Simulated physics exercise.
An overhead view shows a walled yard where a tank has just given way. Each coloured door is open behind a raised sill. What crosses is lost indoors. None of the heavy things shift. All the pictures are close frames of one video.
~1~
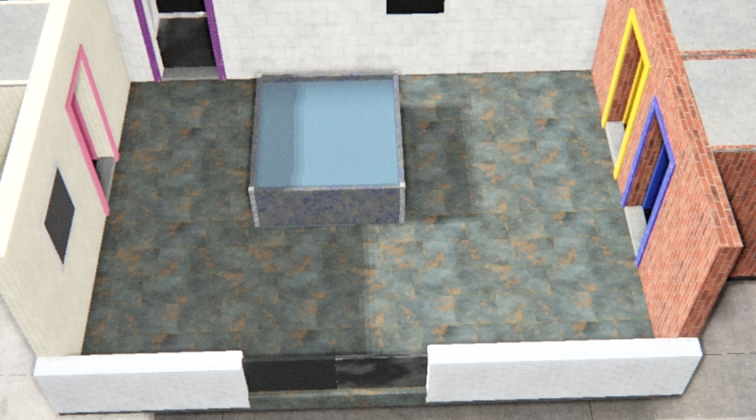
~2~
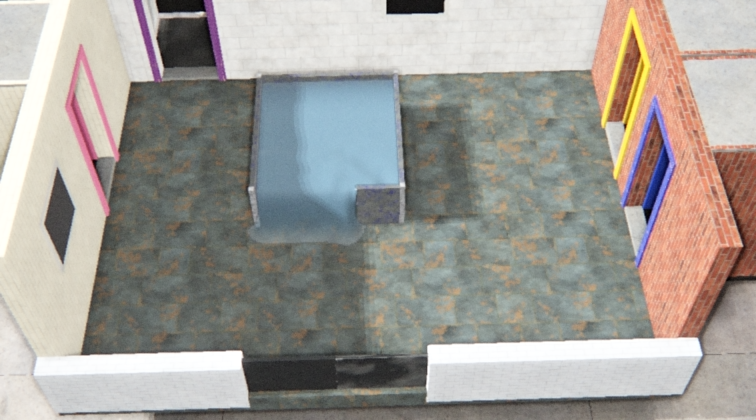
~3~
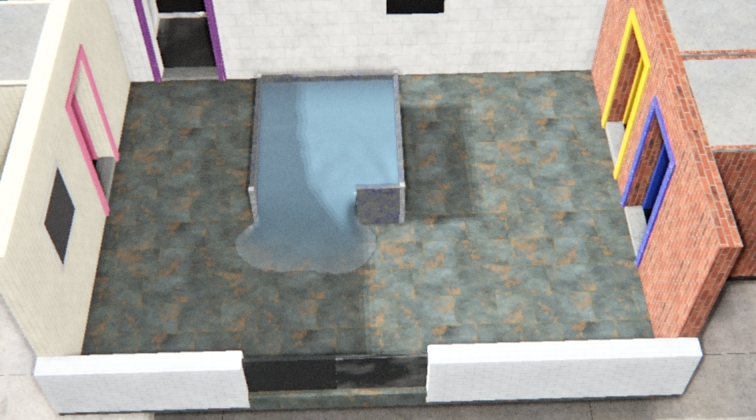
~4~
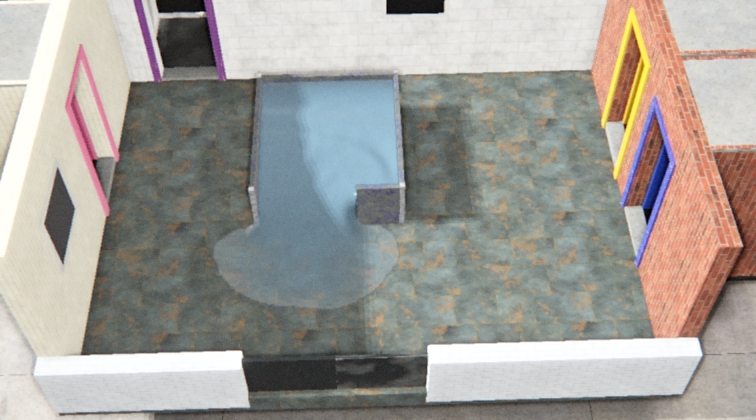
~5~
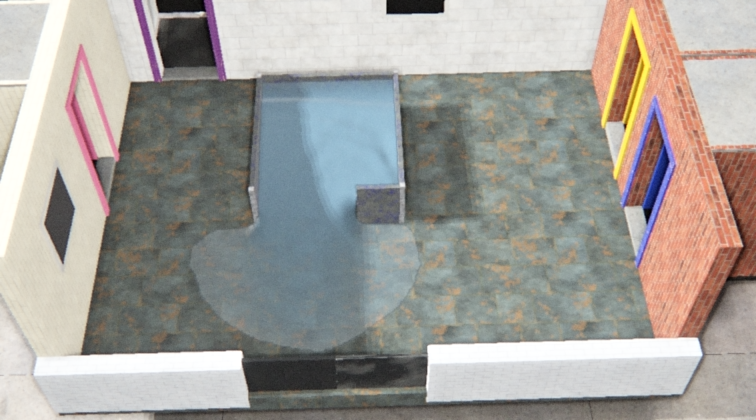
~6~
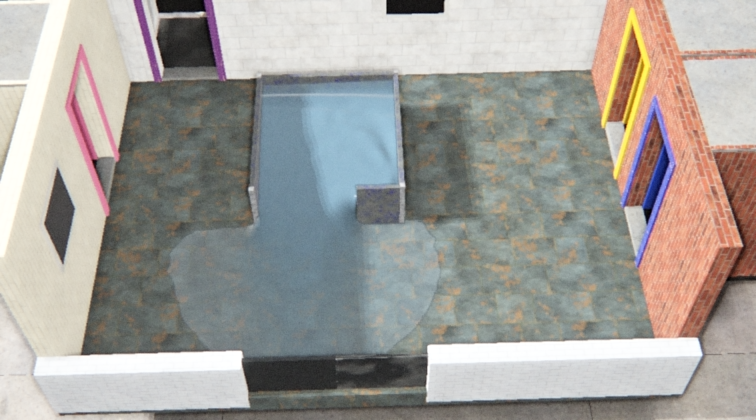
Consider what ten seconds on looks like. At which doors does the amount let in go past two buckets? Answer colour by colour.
In the end the purple door exceeds two buckets; the pink door does not exceed two buckets; the yellow door does not exceed two buckets; the blue door exceeds two buckets.
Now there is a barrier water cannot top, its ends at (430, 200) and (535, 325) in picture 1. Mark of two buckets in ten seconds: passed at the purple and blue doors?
Door by door: Purple breaks the limit, blue does not exceed the limit.
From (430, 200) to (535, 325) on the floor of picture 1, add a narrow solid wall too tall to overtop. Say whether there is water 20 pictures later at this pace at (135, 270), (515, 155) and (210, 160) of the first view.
Log, spots one to three: Swamped; spared; swamped.
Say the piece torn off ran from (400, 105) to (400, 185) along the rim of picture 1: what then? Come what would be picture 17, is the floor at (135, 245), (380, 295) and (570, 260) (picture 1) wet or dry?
In that order: Not flooded, clear, flooded.
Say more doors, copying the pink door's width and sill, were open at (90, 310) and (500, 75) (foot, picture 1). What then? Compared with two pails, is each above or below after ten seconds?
The first door comes in higher, while the second comes in lower.
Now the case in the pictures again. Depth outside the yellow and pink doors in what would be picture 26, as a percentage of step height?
Approx. 0 % followed by 50 %.
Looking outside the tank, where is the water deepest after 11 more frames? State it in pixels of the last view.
It should be deepest at about (91, 385).
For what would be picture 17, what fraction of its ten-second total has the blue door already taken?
It would be roughly 0 percent of the ten-second total.
A moment on, water covers 25 % of the floor; the purple door not reached, the pink door not reached, the yellow door not reached, the blue door not reached.
Next, water covers 30 % of the floor; the purple door not reached, the pink door not reached, the yellow door not reached, the blue door not reached.
Then, water covers 60 % of the floor; the purple door not reached, the pink door wet at the sill, nothing in, the yellow door not reached, the blue door wet at the sill, nothing in.
Later, water covers 85 % of the floor; the purple door far over two buckets in, the pink door wet at the sill, nothing in, the yellow door wet at the sill, nothing in, the blue door over two buckets in.
In the end, water covers 100 % of the floor; the purple door far over two buckets in, the pink door wet at the sill, nothing in, the yellow door wet at the sill, nothing in, the blue door over two buckets in.
